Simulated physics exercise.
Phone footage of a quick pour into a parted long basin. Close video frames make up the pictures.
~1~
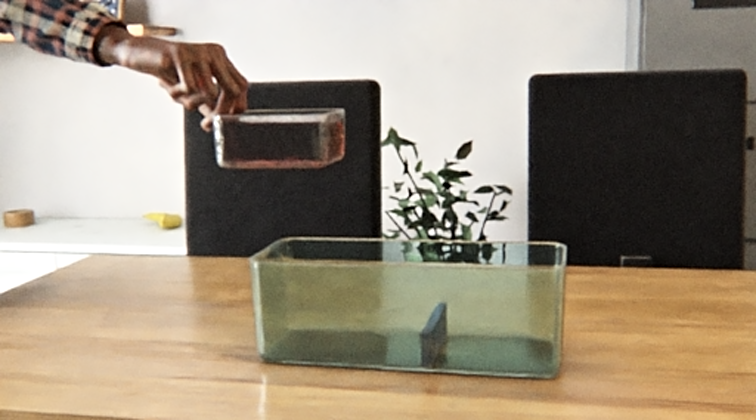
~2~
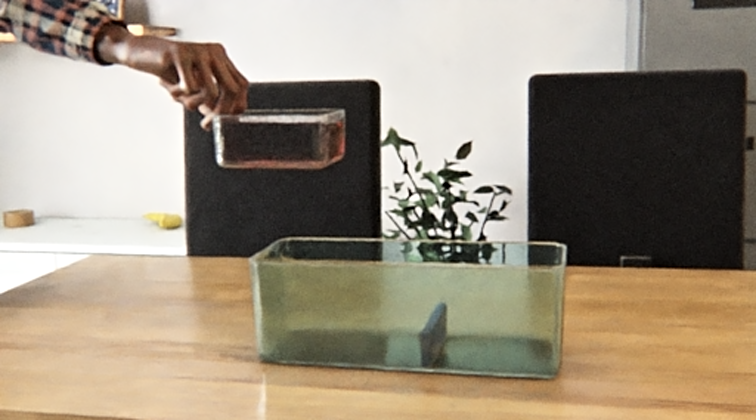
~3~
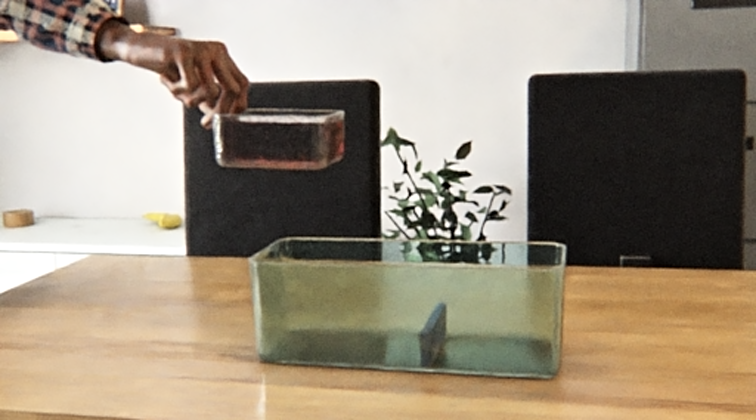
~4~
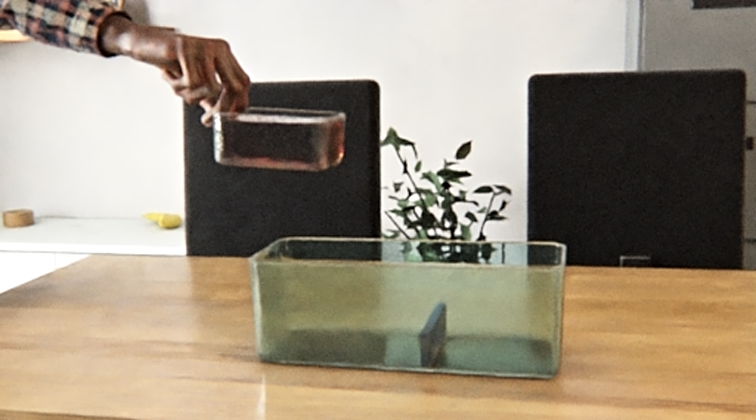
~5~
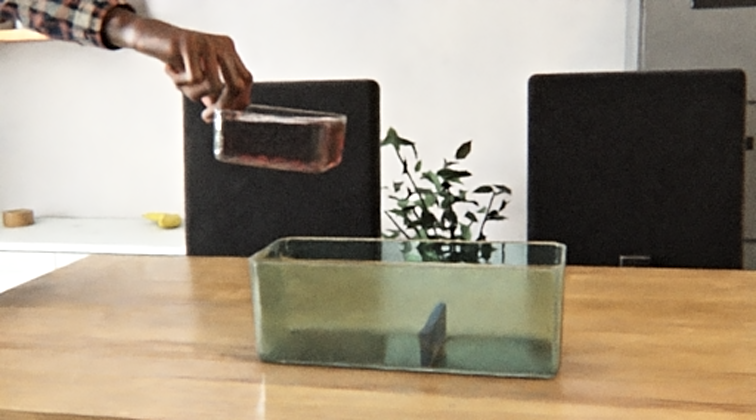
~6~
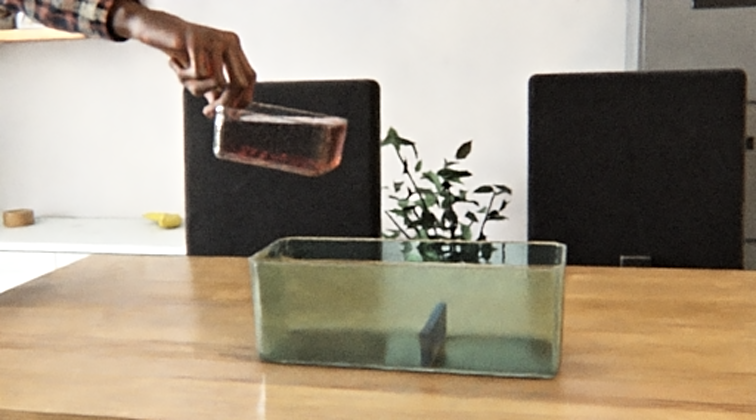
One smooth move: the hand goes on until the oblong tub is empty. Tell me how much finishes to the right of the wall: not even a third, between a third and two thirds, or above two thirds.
The share right of the wall ends up below a third.
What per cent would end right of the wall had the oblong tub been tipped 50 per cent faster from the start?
About 5 per cent.
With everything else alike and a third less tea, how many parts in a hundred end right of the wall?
That works out to some 5 %.
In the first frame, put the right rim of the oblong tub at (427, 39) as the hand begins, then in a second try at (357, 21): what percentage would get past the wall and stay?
In order, some 85 and 60 percent.
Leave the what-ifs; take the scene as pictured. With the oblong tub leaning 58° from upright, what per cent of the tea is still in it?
Some 45 per cent has not yet come out.
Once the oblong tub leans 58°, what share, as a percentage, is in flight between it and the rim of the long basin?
I'd put it at roughly 35 percent of it.
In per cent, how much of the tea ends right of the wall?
Share approx. 5 per cent.
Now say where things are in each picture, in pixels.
In the first frame, tilt 0°; pouring edge (336, 114); surface from (229, 122) to (336, 120); the long basin's rim runs from (266, 251) to (565, 258); the wall's top is at (435, 318).
In the second frame, tilt 0°; pouring edge (336, 114); surface from (229, 122) to (336, 120).
In the third frame, tilt 2°; pouring edge (336, 116); surface from (229, 121) to (336, 120).
In the fourth frame, tilt 4°; pouring edge (337, 118); surface from (229, 121) to (336, 122).
In the fifth frame, tilt 7°; pouring edge (337, 121); surface from (230, 120) to (337, 122).
In the sixth frame, tilt 11°; pouring edge (339, 125); surface from (230, 120) to (339, 122).
A moment on, the oblong tub is tipped part way and 44 per cent is still to pour, 19 is left of the wall and 0 right of it.
Next, the oblong tub is tipped on its side and 10 per cent is still to pour, 80 is left of the wall and 2 right of it.
Then the oblong tub is tipped on its side and 2 per cent is still to pour, 91 is left of the wall and 3 right of it.
Later the oblong tub is tipped on its side and 0 per cent is still to pour, 93 is left of the wall and 4 right of it.
At rest 93 per cent lies left of the wall, 4 right of it and 3 outside.
